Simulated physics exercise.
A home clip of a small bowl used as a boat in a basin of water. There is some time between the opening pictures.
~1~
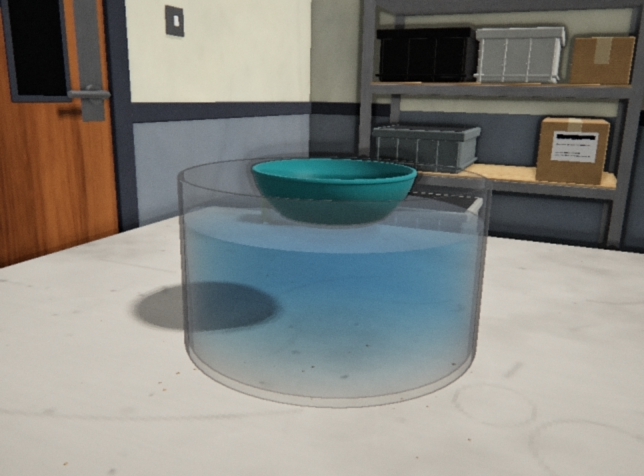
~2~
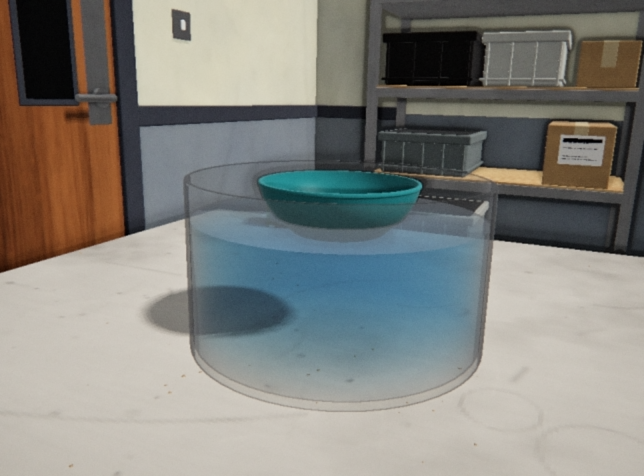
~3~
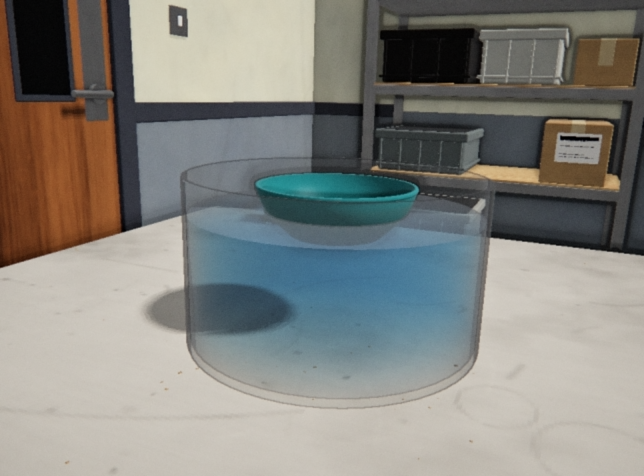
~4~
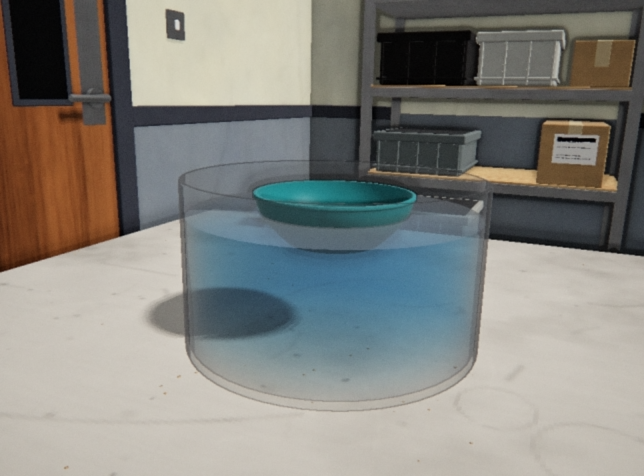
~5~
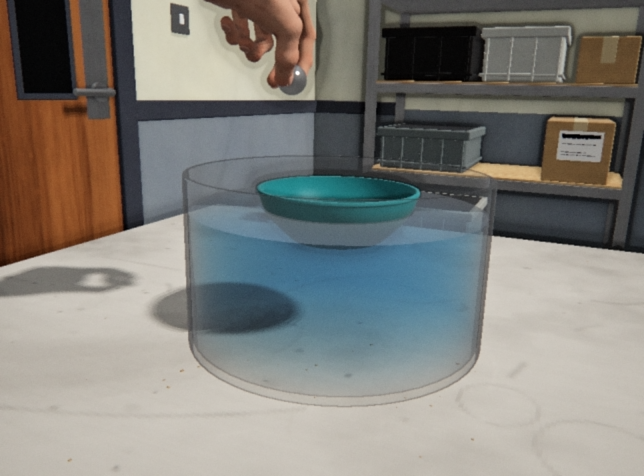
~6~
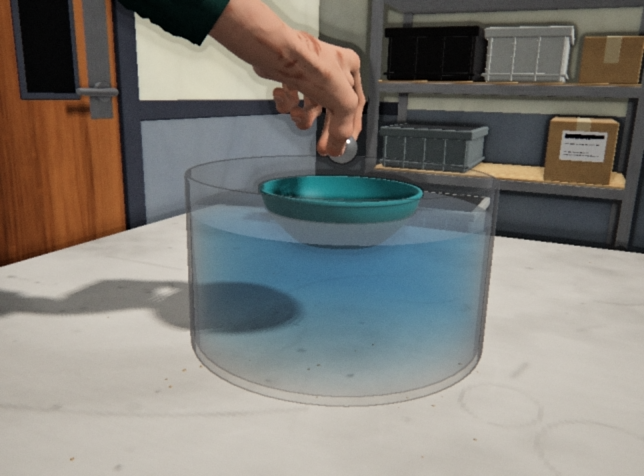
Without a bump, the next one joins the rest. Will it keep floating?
I expect it to stay up after that one.
Shortly, the steel ball is in and the small bowl dips.
Then, it steadies; about a third of its side above the surface.
At the finish, the small bowl floats; about a third of its side above the surface.
